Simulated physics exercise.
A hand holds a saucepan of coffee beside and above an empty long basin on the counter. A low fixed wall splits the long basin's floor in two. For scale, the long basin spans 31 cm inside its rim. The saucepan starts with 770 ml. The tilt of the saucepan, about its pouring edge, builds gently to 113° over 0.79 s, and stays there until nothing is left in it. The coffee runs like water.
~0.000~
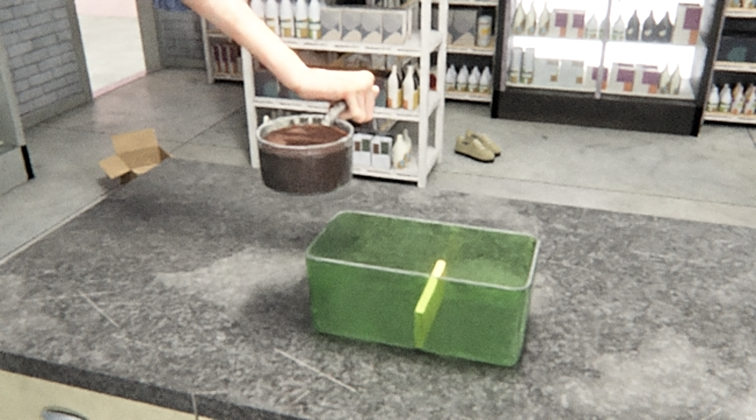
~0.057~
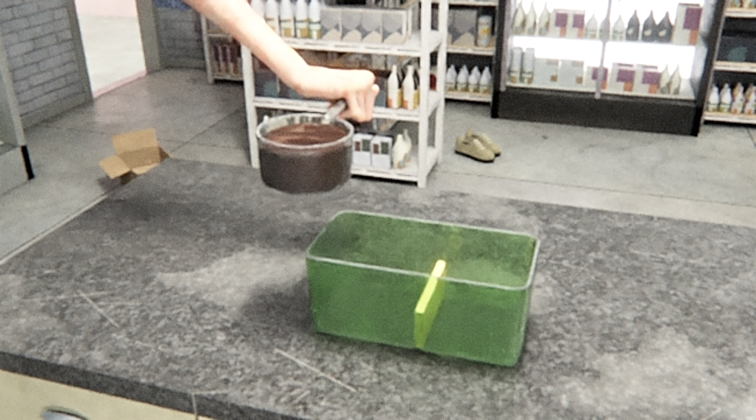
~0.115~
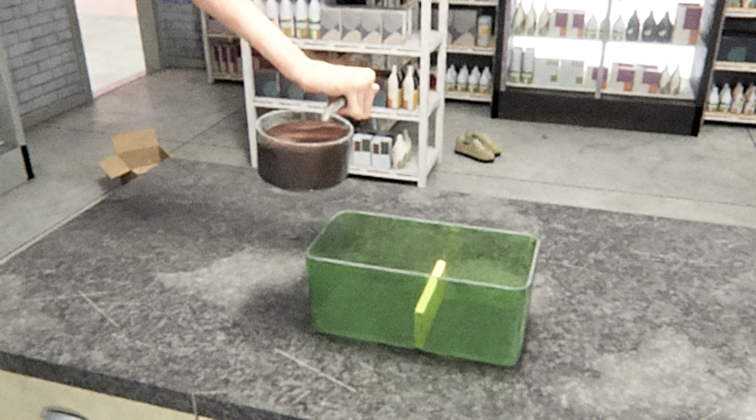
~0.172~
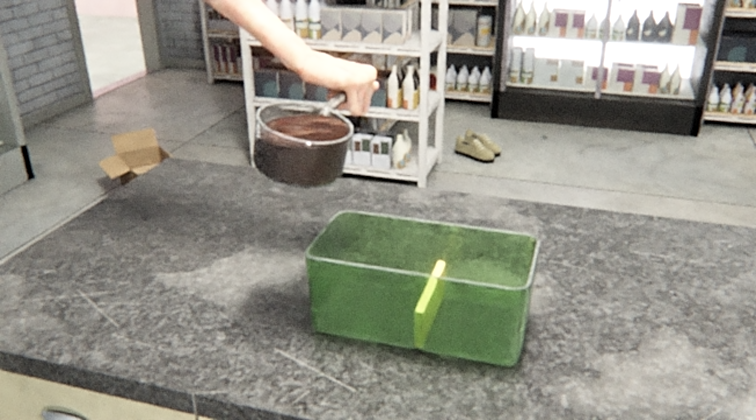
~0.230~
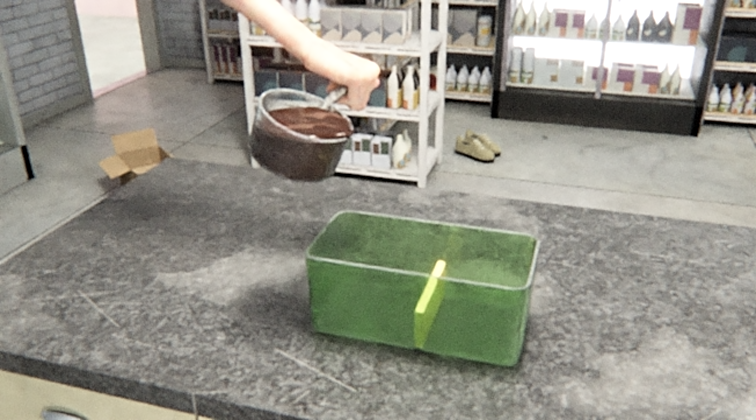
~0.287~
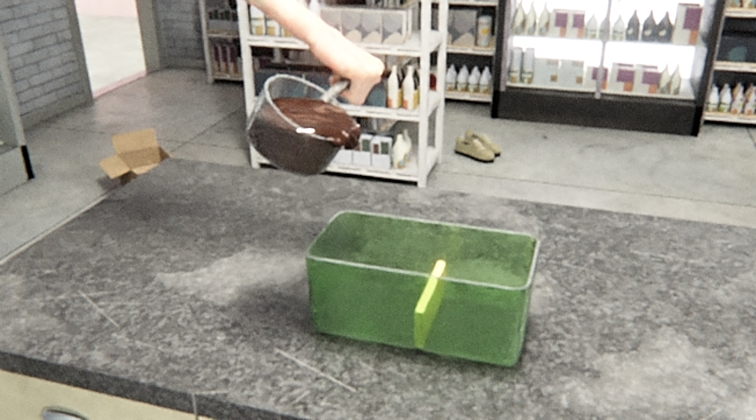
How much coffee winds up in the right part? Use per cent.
Roughly 60 per cent is past the wall.
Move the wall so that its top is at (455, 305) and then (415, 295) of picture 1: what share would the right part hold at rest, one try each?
In turn about 25 and 75 per cent.
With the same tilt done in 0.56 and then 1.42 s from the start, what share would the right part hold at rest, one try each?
In turn about 55 and 40 per cent.
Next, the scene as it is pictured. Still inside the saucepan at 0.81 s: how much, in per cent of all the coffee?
Near 2 in a hundred.
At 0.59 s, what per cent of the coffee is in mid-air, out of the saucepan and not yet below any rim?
About 56 per cent.
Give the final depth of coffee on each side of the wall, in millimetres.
Left about 12 mm, right about 24 mm.
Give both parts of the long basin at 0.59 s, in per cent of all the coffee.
Near 14 on the left, 0 on the right.
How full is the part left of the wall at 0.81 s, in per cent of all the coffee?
Some 22 per cent.
By 0.59 s the tilt is 96° and 31 per cent is still to pour, 14 is left of the wall and 0 right of it.
By 0.81 s the tilt is 113° and 2 per cent is still to pour, 22 is left of the wall and 64 right of it.
By 1.04 s the tilt is 113° and 0 per cent is still to pour, 37 is left of the wall and 60 right of it.
By 1.29 s the tilt is 113° and 0 per cent is still to pour, 38 is left of the wall and 60 right of it.
At rest 38 per cent lies left of the wall, 60 right of it and 3 outside.
